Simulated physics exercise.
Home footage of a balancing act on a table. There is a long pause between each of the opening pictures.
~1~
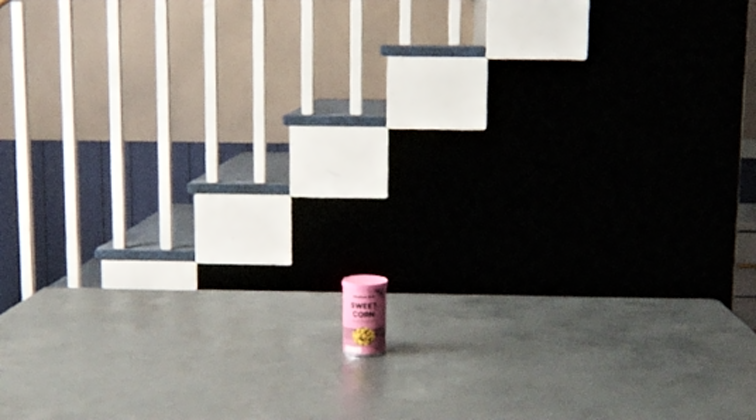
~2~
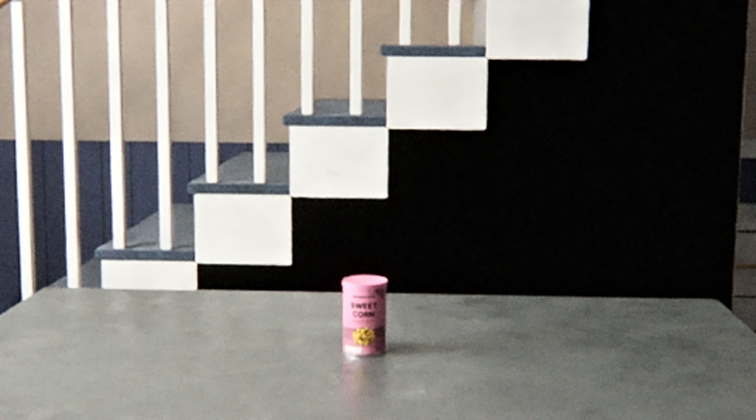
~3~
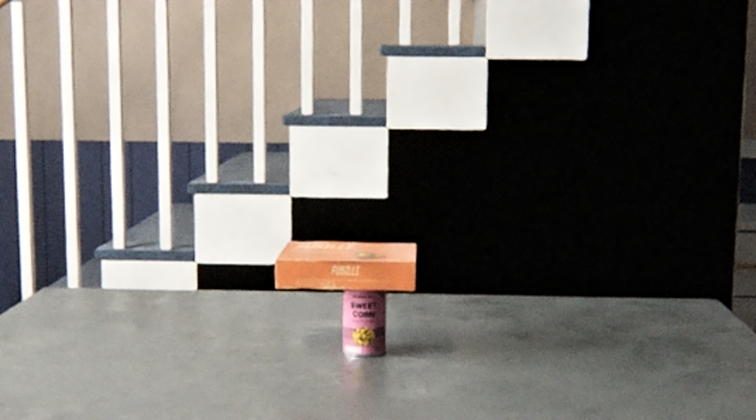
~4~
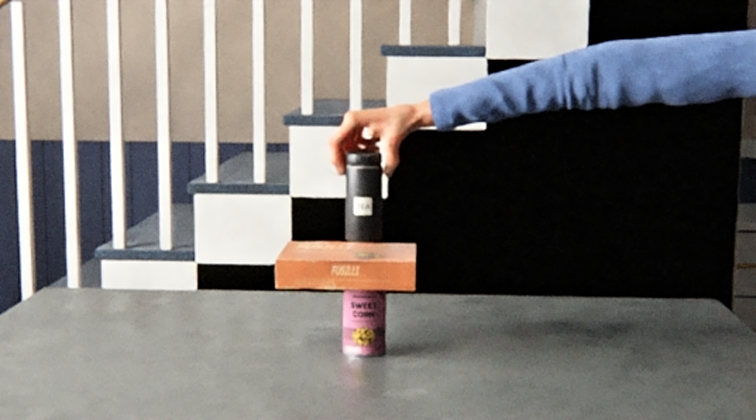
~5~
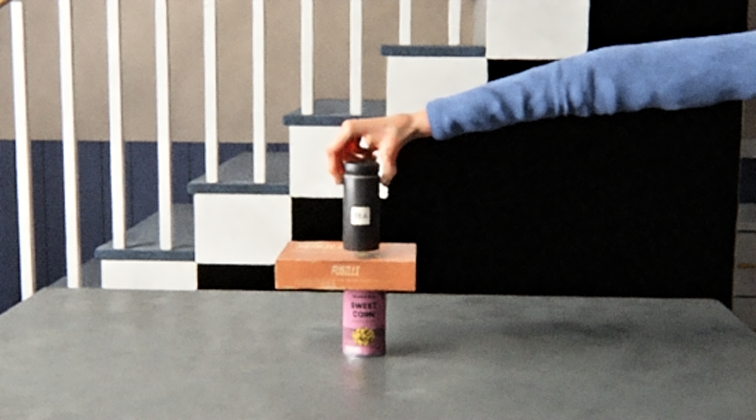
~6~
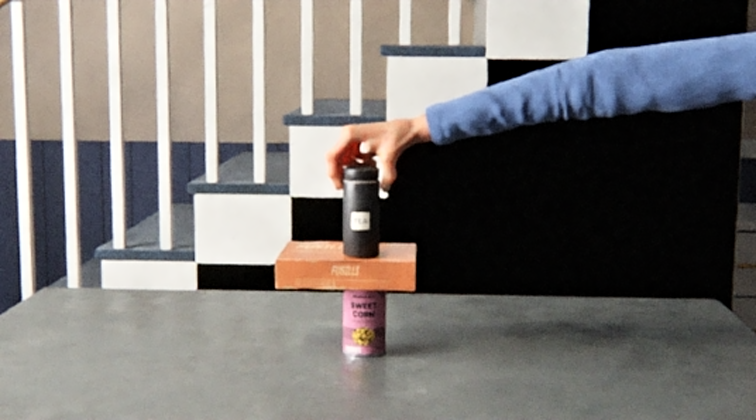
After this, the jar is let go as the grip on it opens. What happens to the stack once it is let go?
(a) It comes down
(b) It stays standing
The answer is b.
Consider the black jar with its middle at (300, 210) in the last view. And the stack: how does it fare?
The stack then collapses.
Then, 0.50 s after the last picture, nothing has stirred.
Then, 1.10 s after the last picture, black jar resting near (361, 212).
At rest, all 3 in place. Seen from the same camera at the end, black jar near (361, 212). The stack holds.
